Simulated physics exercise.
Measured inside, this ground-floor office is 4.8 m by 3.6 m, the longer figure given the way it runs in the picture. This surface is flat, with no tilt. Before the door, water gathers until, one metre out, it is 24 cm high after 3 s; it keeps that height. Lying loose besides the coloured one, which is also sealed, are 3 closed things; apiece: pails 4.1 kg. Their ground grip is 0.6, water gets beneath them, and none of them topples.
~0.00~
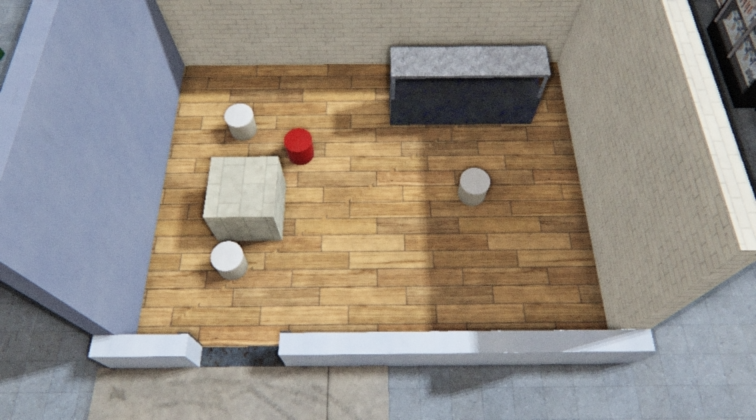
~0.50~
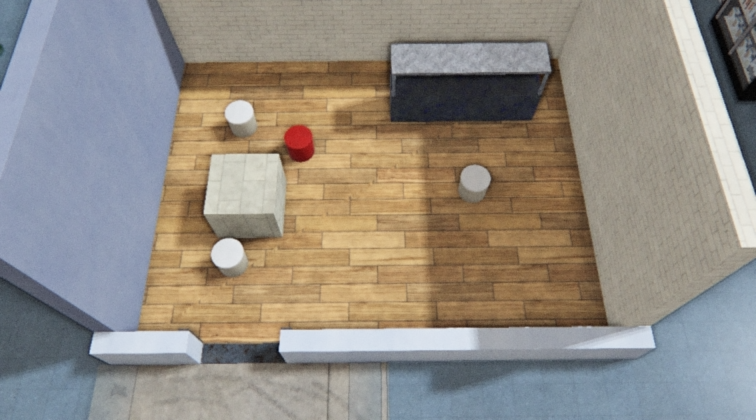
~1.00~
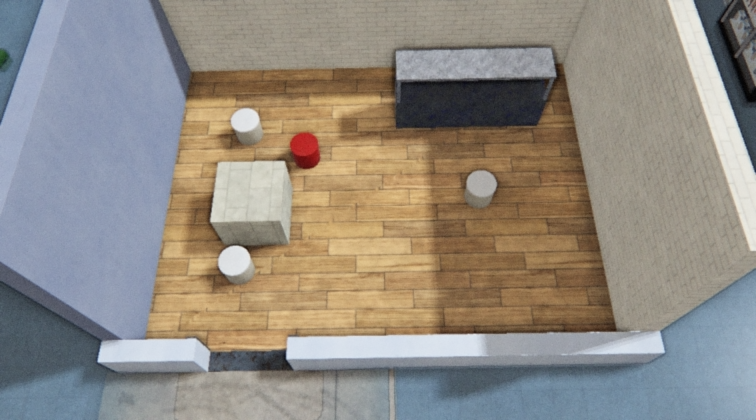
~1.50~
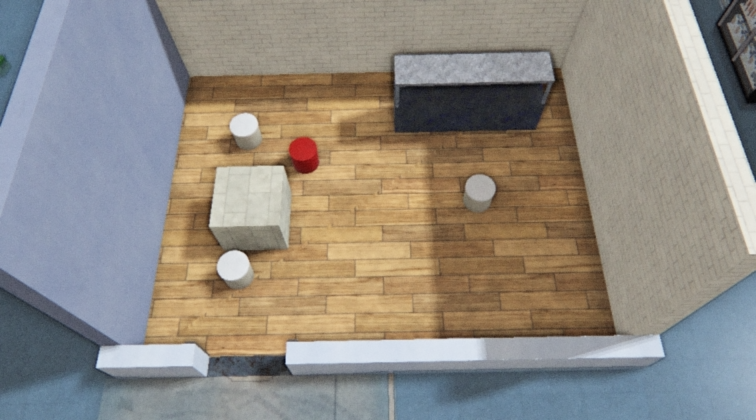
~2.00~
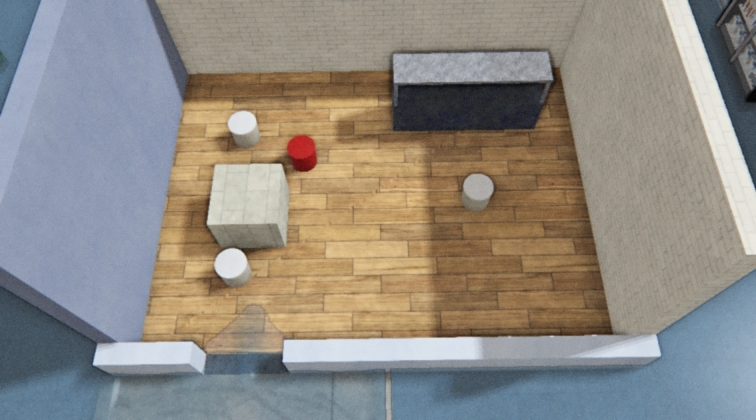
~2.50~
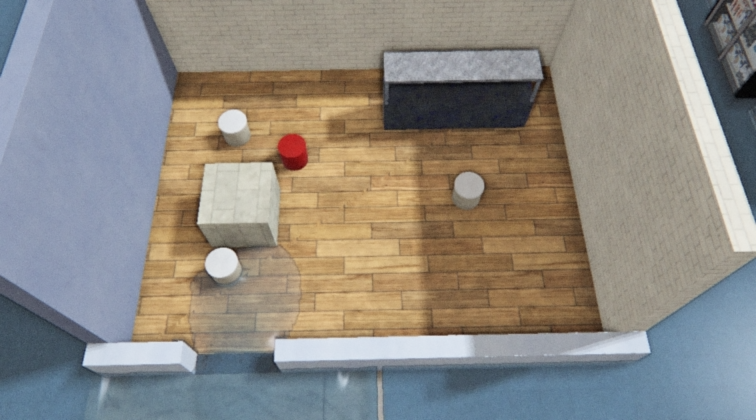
Ground-floor office with wooden floor, a thin sheet of water spreading in through the doorway while the red pail stays still.
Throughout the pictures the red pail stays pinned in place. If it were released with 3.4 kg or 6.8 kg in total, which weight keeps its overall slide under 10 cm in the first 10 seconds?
Only the bigger ballast works.
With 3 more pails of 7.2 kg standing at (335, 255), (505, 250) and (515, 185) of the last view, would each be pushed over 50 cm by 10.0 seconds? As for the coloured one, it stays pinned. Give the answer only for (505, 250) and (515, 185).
First one: Inside the limit; second one: Inside the limit.
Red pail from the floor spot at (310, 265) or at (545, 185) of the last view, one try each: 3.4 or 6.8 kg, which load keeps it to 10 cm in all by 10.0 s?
The first try gives failure with both; the second gives failure with both.
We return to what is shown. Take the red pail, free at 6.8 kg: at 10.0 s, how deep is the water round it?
Close to 5 cm deep.
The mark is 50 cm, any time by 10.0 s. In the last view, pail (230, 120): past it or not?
Result: Limit not reached.
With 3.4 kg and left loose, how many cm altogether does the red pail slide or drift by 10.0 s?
Around 60 cm in total.
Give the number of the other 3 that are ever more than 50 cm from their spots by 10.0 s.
I make that 2.
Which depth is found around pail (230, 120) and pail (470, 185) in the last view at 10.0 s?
Roughly 7 and 9 cm.
After 3.5 s the red pail would be 0 cm from its start with 3.4 kg and 0 cm from its start with 6.8 kg; 0 cm of water round it then.
After 4.5 s the red pail would be 0 cm from its start with 3.4 kg and 0 cm from its start with 6.8 kg; 2 cm of water round it then.
After 7.0 s the red pail would be 0 cm from its start with 3.4 kg and 0 cm from its start with 6.8 kg; 3 cm of water round it then.
After 10.0 s the red pail would be 55 cm from its start with 3.4 kg and 0 cm from its start with 6.8 kg; 5 cm of water round it then.
